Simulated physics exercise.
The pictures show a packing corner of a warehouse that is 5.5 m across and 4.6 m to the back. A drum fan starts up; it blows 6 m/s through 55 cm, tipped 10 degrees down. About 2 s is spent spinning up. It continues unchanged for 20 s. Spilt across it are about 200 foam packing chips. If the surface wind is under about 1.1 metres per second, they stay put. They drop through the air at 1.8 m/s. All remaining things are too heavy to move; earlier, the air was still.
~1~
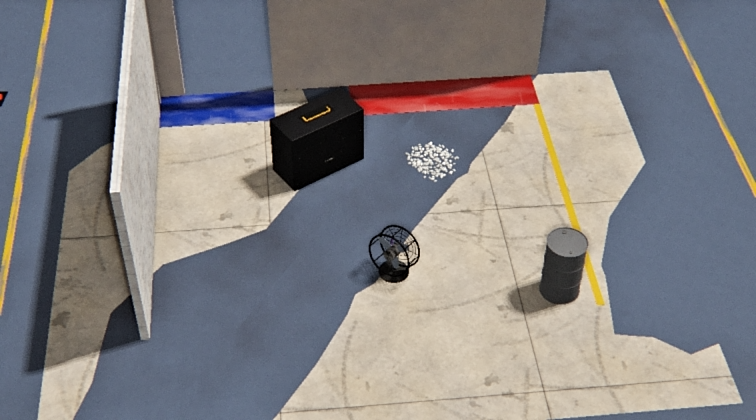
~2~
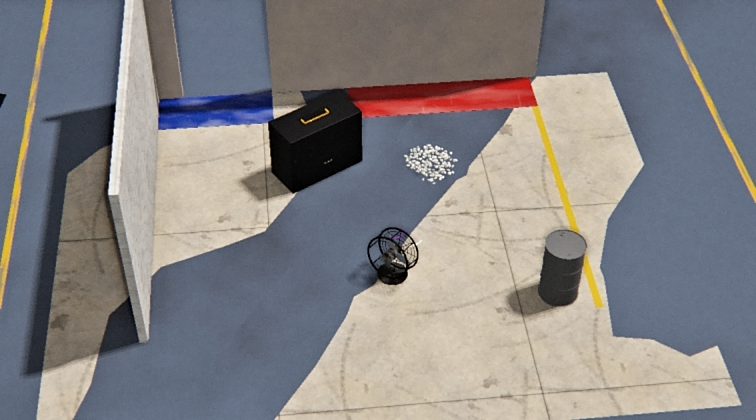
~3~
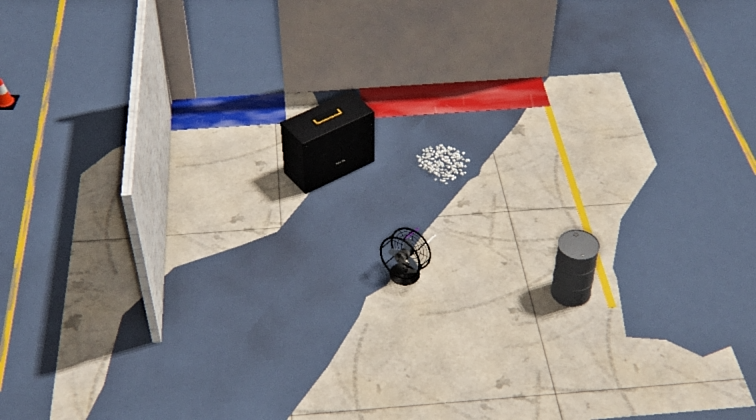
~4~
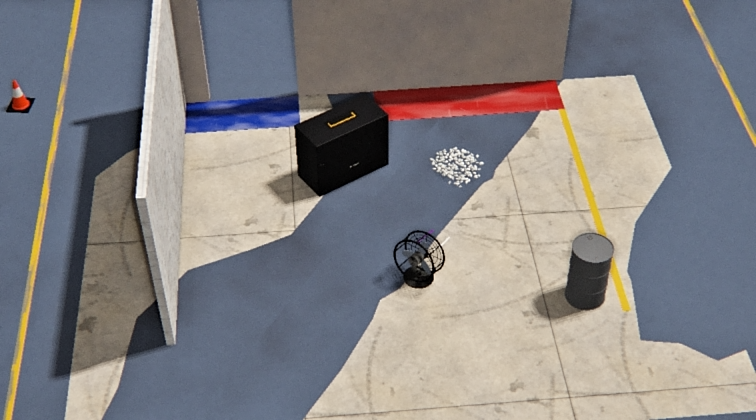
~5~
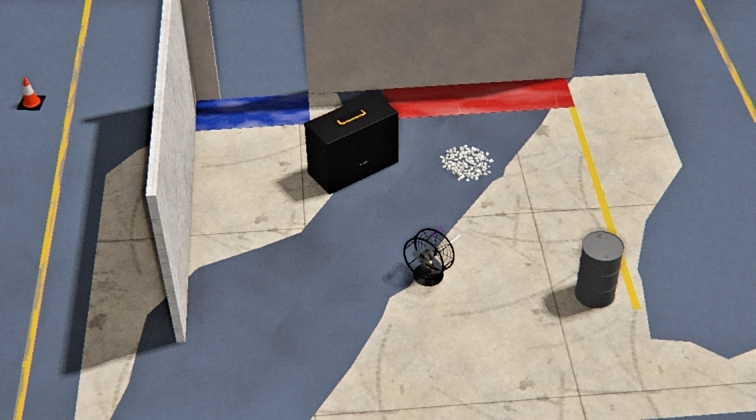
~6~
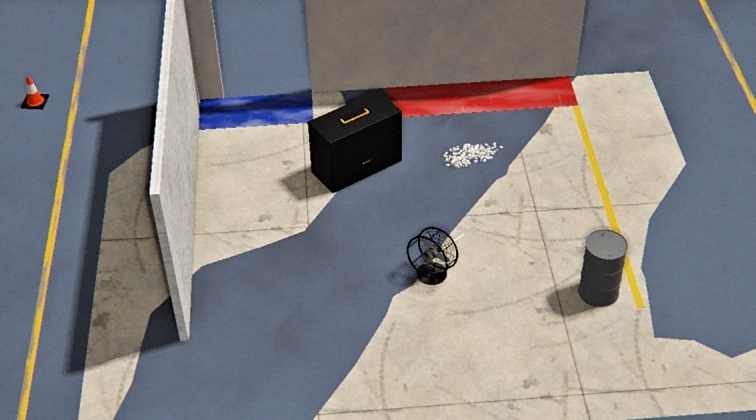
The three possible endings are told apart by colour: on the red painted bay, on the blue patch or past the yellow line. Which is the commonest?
The red ending.
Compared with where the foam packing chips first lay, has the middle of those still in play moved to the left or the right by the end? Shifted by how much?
Looks like a right-hand shift of around 0.2 m.
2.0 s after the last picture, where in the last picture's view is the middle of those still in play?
I'd aim at pixel (499, 85) or close to it.
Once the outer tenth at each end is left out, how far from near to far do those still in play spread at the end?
Spread: Approx. 0.4 m.
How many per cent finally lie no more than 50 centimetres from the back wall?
That works out to some 90 %.
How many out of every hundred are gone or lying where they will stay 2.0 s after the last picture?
My guess would be around 0 %.
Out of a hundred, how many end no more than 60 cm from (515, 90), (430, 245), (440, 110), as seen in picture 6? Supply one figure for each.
In order: About 40 %, then 0 %, then 15 %.
Then, 2.0 s after the last picture, 80 % are on the red painted bay, 0 % on the blue patch and 1 % past the yellow line; the middle of those still in play is near (499, 85); 0 % have settled or left.
Then, 4.4 s after the last picture, 91 % are on the red painted bay, 0 % on the blue patch and 1 % past the yellow line; the middle of those still in play is near (496, 83); 1 % have settled or left.
Then, 9.0 s after the last picture, 95 % are on the red painted bay, 0 % on the blue patch and 2 % past the yellow line; the middle of those still in play is near (483, 81); 6 % have settled or left.
Then, 18.0 s after the last picture, at the end, 96 % are on the red painted bay, 0 % on the blue patch and 2 % past the yellow line; the middle of those still in play is near (471, 81).
